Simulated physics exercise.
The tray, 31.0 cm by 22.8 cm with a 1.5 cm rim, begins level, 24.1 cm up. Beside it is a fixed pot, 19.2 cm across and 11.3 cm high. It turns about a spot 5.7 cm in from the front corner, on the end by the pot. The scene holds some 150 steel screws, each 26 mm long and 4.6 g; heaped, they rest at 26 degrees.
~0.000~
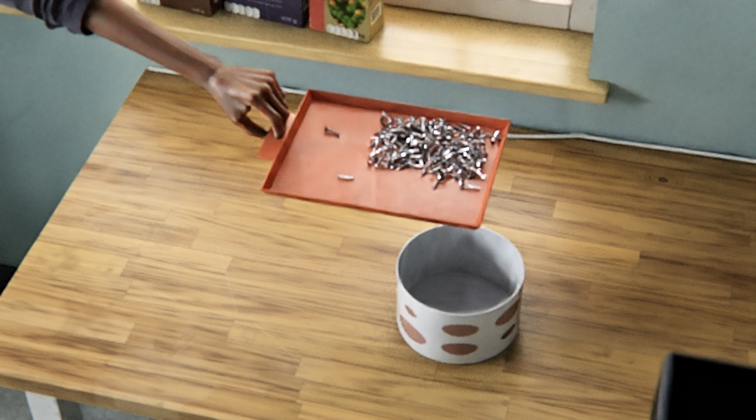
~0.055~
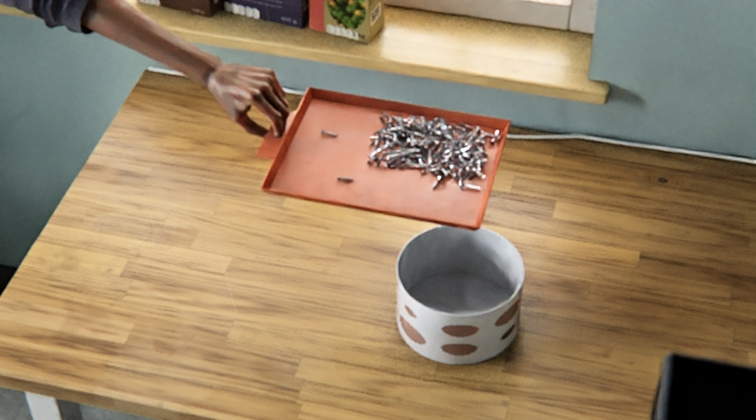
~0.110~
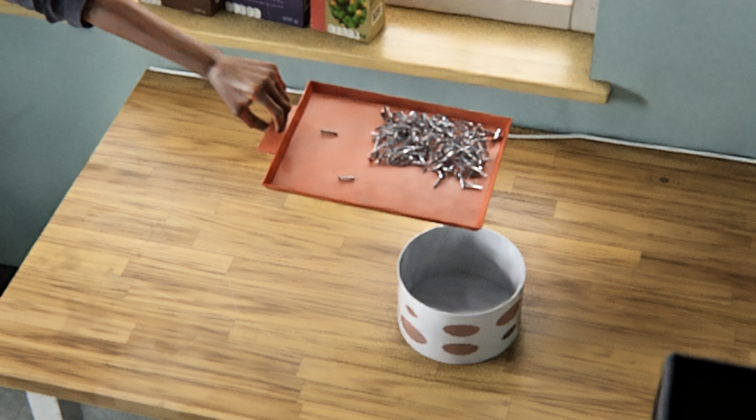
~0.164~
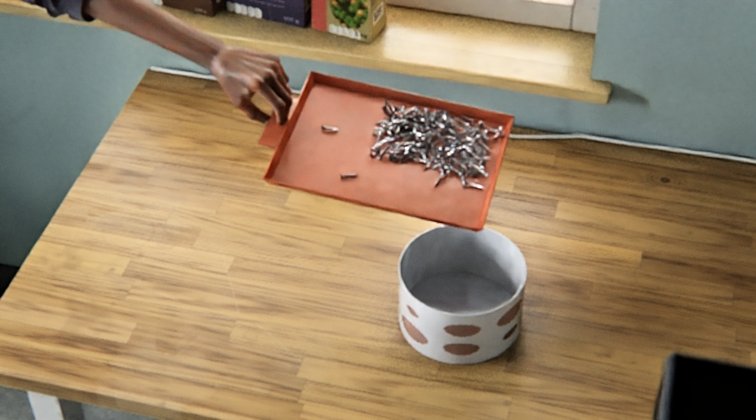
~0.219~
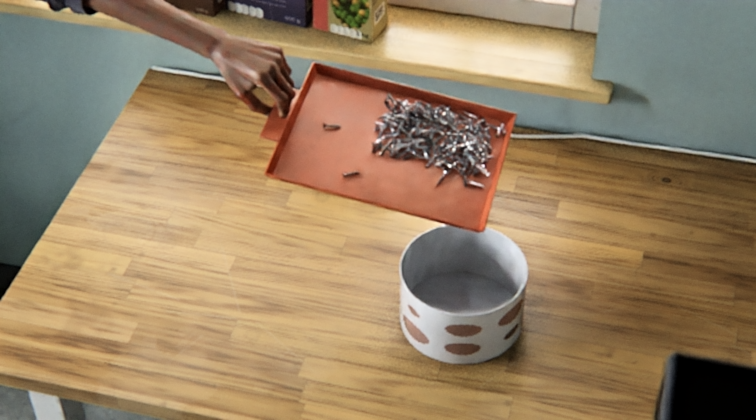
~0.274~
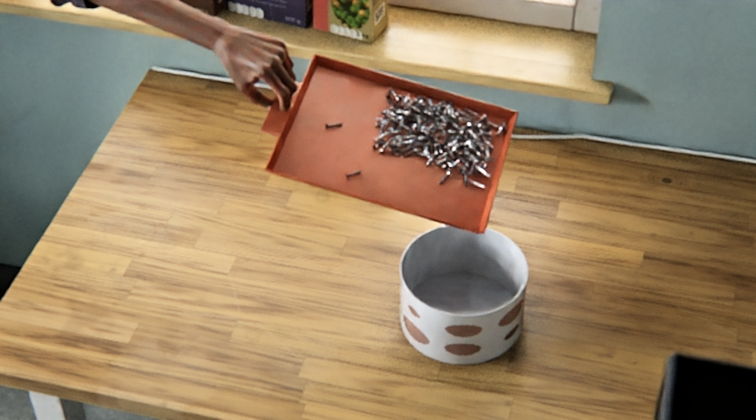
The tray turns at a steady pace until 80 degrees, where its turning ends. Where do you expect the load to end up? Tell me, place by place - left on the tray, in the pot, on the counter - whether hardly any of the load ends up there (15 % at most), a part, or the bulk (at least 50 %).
Tray - hardly any, pot - the bulk, counter - a part.
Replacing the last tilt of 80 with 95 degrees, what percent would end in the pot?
Pot share: About 80 per cent.
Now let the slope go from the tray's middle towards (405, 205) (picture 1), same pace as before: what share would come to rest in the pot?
Something like 75 in a hundred.
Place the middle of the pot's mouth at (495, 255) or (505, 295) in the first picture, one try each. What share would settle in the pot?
I'd say some 50 per cent for the first and some 100 per cent for the second.
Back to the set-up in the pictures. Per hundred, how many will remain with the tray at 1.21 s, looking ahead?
Estimate: Near 30 in a hundred.
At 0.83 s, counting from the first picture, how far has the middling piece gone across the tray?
It has moved some 10 cm from its start.
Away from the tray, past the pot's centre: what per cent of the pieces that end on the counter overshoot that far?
About 90 per cent.
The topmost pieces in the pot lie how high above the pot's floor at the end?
Close to 2.5 cm up.
After 0.83 s, tilt 44 degrees; the tray holds 95 %, the pot 0 %.
After 1.21 s, tilt 66 degrees; the tray holds 30 %, the pot 35 %.
After 1.67 s, tilt 80 degrees; the tray holds 0 %, the pot 75 %.
In the end, at 2.4 s, tray 0 %, pot 80 %, counter 20 %.
